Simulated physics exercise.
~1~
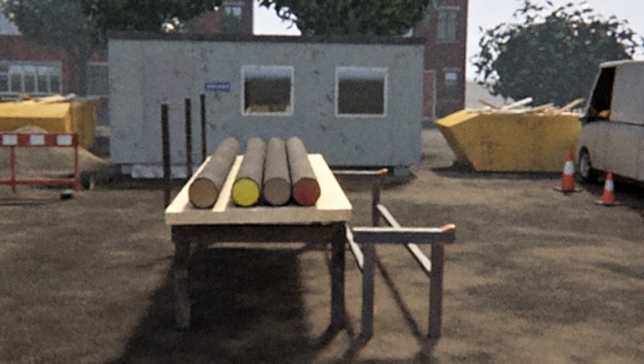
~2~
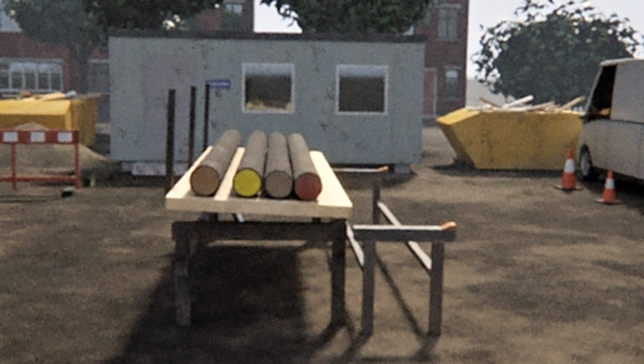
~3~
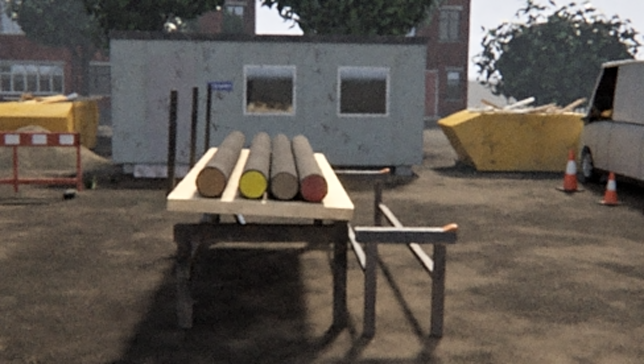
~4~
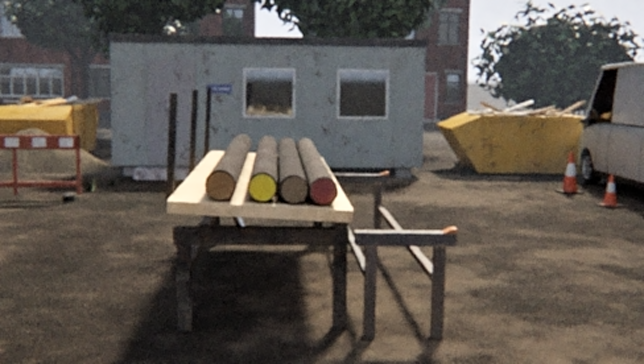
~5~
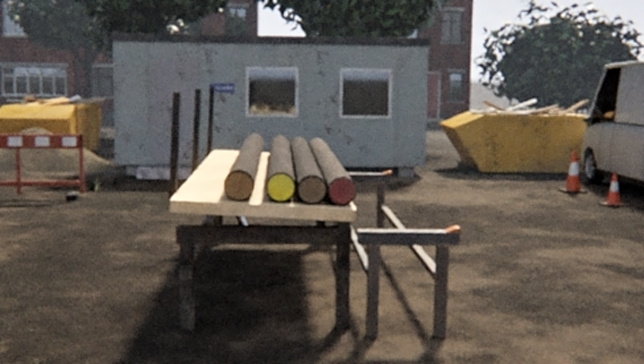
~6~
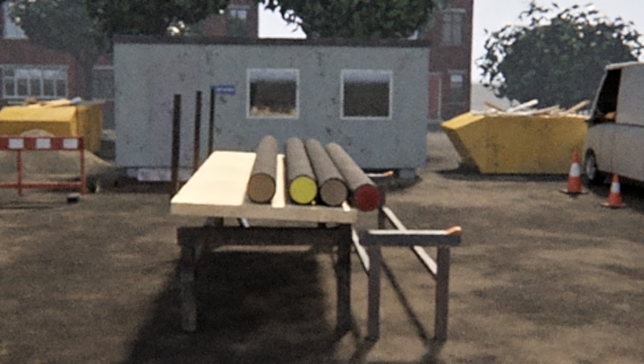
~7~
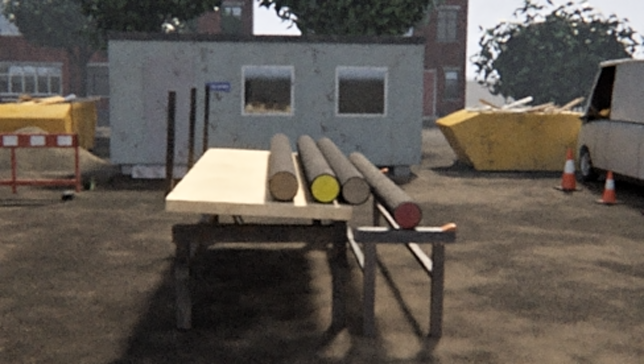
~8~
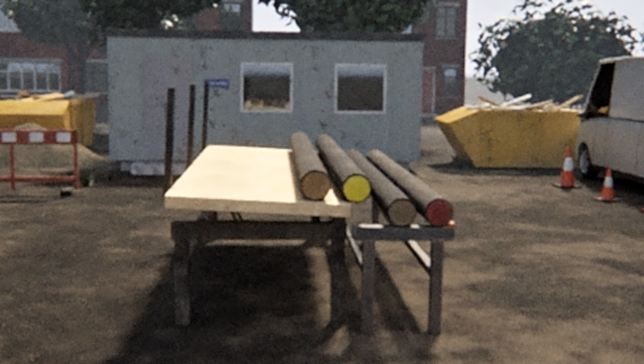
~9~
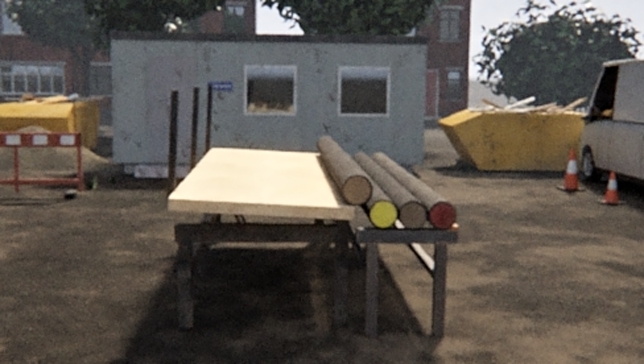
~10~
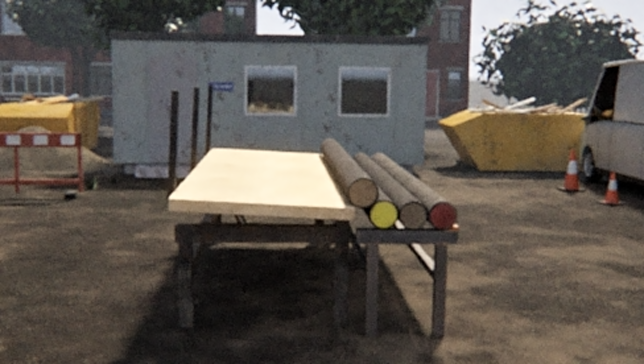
Four timber poles rolling right off a tilting table onto a lower rack, red leading, ending bunched together beside the bare tabletop.
